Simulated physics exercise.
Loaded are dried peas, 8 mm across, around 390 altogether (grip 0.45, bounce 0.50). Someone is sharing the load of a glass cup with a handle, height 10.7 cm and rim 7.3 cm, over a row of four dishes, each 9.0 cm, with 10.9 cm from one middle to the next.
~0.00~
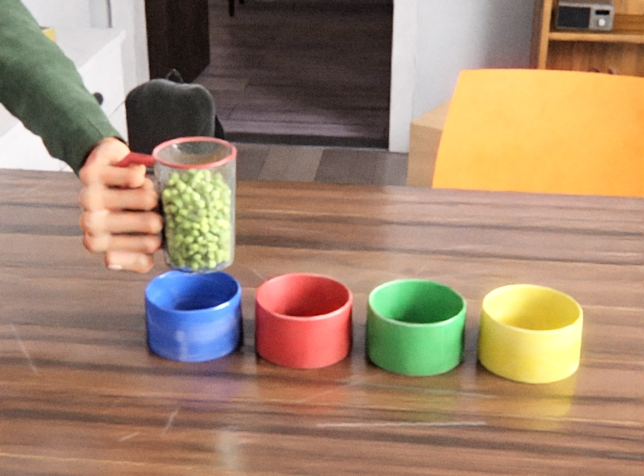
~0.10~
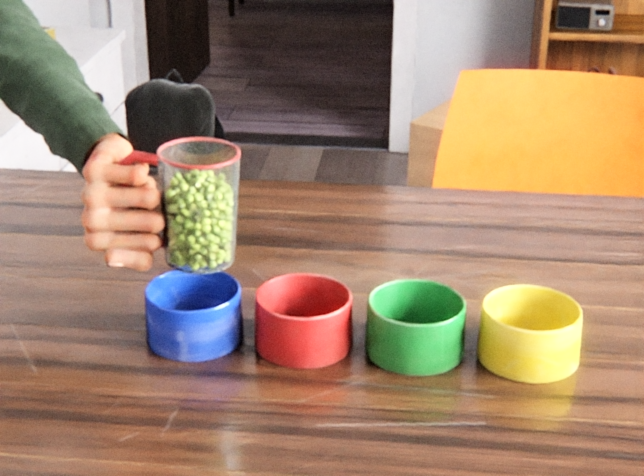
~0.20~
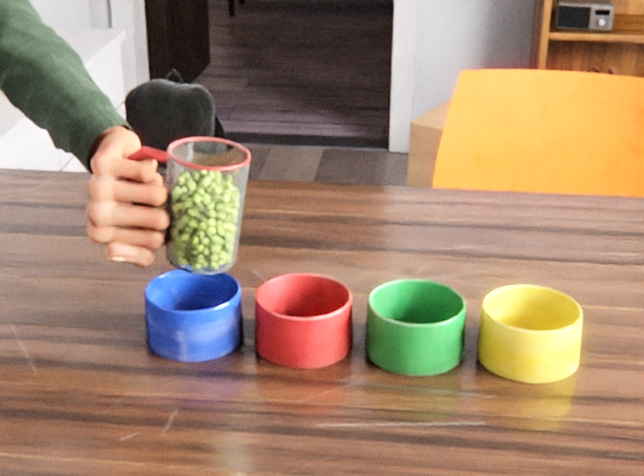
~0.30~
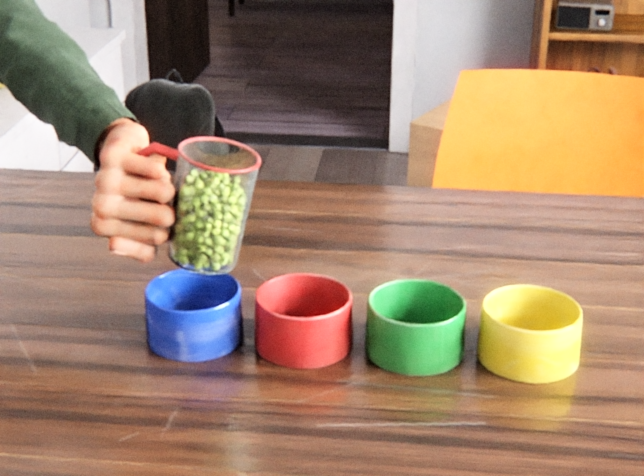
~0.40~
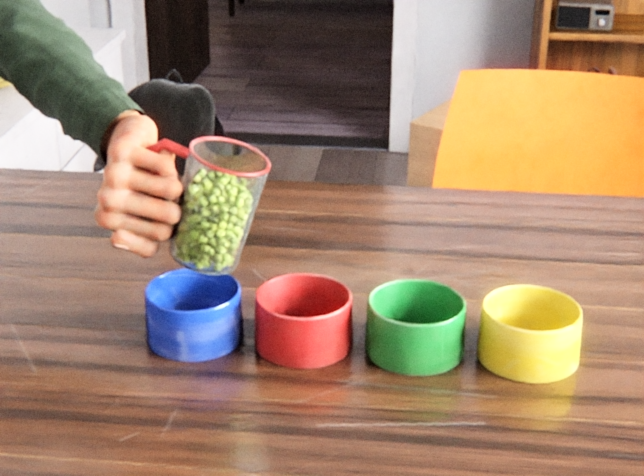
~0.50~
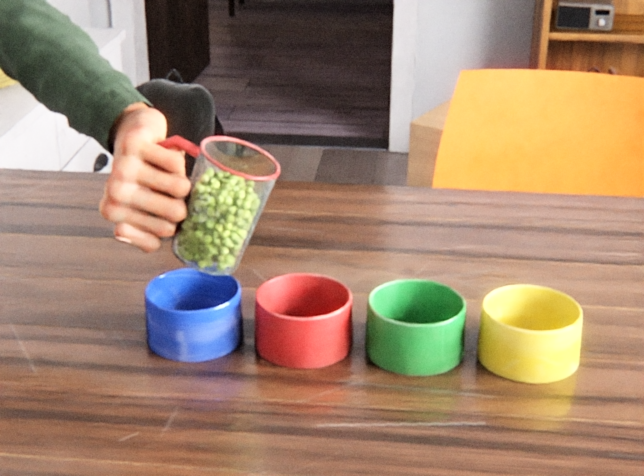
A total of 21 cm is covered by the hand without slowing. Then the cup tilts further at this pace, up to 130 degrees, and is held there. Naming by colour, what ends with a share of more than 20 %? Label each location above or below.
Labels - red dish: Below, blue dish: Below, green dish: Above, yellow dish: Below, counter: Below.
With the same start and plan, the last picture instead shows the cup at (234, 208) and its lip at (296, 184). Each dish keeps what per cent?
The red dish keeps 0, the blue one 0, the green one 100 and the yellow one 0.
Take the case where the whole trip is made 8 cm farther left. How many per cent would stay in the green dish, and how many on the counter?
Result - green 0 / counter 10.
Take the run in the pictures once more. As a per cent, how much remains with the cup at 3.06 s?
Close to 0 % of the load.
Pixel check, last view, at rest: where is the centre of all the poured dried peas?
I'd say roughly (418, 324).
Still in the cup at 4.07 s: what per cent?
Roughly 0 %.
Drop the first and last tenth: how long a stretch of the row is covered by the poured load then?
Roughly 5 cm of the row.
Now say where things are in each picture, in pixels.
The first frame shows cup at (197, 206), tilt 0 degrees, lip at (234, 154), moved 0.0 cm; middle of the pieces at (198, 224); blue dish at (193, 290); red dish at (304, 296); green dish at (417, 302); yellow dish at (532, 308).
The second frame shows cup at (199, 206), tilt 2 degrees, lip at (238, 156), moved 0.2 cm; middle of the pieces at (200, 224).
The third frame shows cup at (205, 207), tilt 6 degrees, lip at (248, 159), moved 0.8 cm; middle of the pieces at (204, 224).
The fourth frame shows cup at (211, 207), tilt 11 degrees, lip at (258, 164), moved 1.3 cm; middle of the pieces at (208, 224).
The fifth frame shows cup at (216, 207), tilt 16 degrees, lip at (268, 168), moved 1.9 cm; middle of the pieces at (212, 224).
The sixth frame shows cup at (222, 207), tilt 20 degrees, lip at (278, 173), moved 2.4 cm; middle of the pieces at (216, 224); blue dish at (193, 290); red dish at (304, 296); green dish at (417, 302); yellow dish at (532, 308). Its pace works out near 45 degrees a second; the hand travels 5 cm a second.
After 2.04 s, tilt 92 degrees; cup holds 100 %.
After 3.06 s, tilt 130 degrees; cup holds 0 %, green 100 %.
After 4.07 s, tilt 130 degrees; cup holds 0 %, green 100 %.
In the end, at 4.4 s, red 0 %, blue 0 %, green 100 %, yellow 0 %, counter 0 %.
